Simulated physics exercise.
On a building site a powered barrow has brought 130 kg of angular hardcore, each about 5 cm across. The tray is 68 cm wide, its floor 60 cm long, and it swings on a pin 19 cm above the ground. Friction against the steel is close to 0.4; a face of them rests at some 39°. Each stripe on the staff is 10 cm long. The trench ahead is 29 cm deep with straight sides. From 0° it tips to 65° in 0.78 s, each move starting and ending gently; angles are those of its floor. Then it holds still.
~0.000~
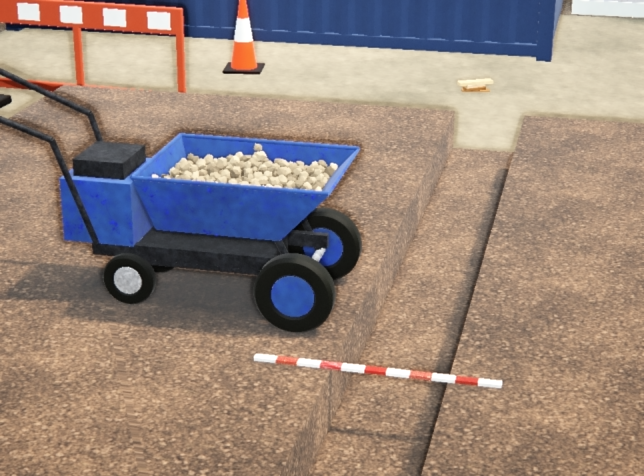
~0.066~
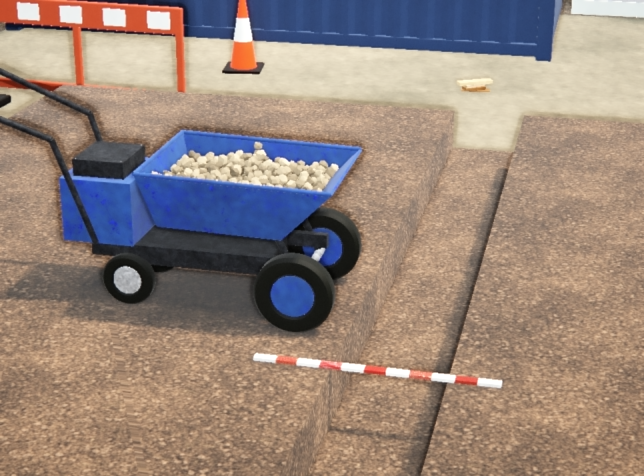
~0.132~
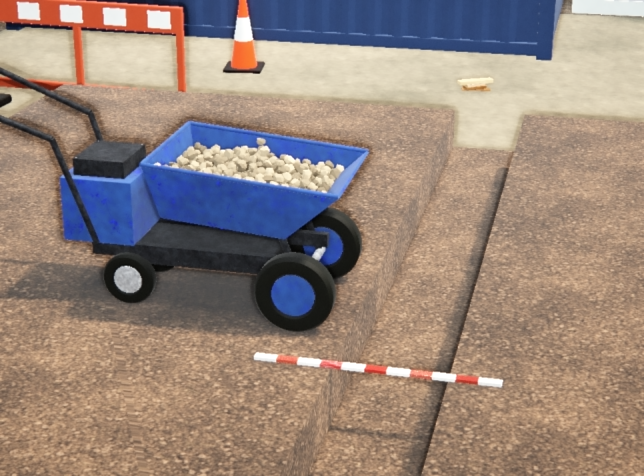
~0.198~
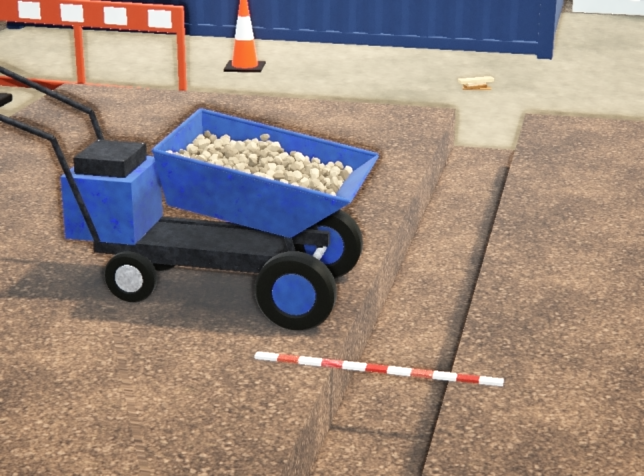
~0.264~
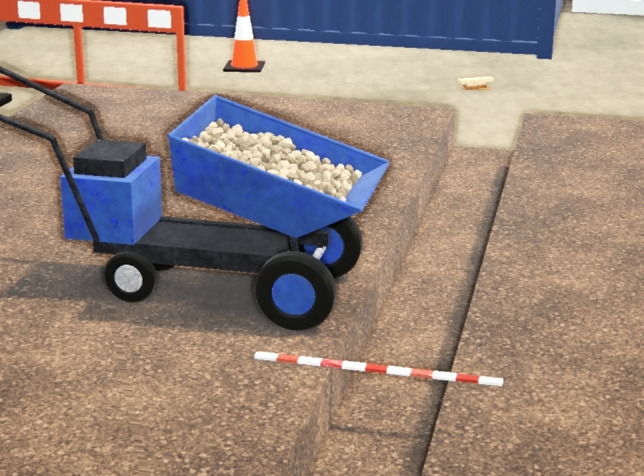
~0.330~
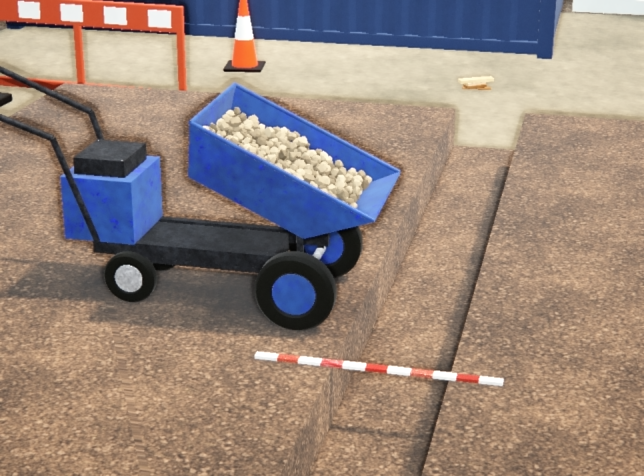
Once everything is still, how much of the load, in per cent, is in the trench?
Some 54 per cent of it.
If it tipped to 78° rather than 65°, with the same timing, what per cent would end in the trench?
In that case some 60 per cent.
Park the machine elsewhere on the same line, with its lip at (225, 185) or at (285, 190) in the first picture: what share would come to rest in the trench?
First some 65, then 80 per cent.
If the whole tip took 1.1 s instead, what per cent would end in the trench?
In that case some 65 per cent.
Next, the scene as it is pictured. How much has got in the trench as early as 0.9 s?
Some 15 per cent.
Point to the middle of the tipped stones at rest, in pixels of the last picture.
Near (453, 347).
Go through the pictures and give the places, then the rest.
The tray is at 0°, its lip at (329, 194); the top of the load is at (263, 164), in the first picture.
The tray is at 1°, its lip at (331, 195); the top of the load is at (251, 161); the stones move at 0.3 m/s on average, in the second picture.
Lip at (338, 197), floor tilted 5°, highest stones at (236, 154); the stones move at 0.6 m/s on average, in the third picture.
Lip at (350, 202), floor tilted 10°, highest stones at (209, 143); the stones move at 0.9 m/s on average, in the fourth picture.
The tray is at 17°, its lip at (361, 210); the top of the load is at (215, 131); the stones move at 1.0 m/s on average, in the fifth picture.
The tray is at 25°, its lip at (374, 221); the top of the load is at (229, 119); the stones move at 1.2 m/s on average, in the sixth picture.
After 0.6 s the floor is at 54°; 100 % in the tray; the foremost stones are at (395, 239).
After 0.9 s the floor is at 65°; 84 % in the tray, 14 % in the trench, 2 % past the trench; the foremost stones are at (474, 322).
After 1.2 s the floor is at 65°; 38 % in the tray, 28 % in the trench, 34 % past the trench; the foremost stones are at (593, 324).
After 3.2 s the floor is at 65°; 12 % in the tray, 54 % in the trench, 34 % past the trench; the foremost stones are past the picture's edge.
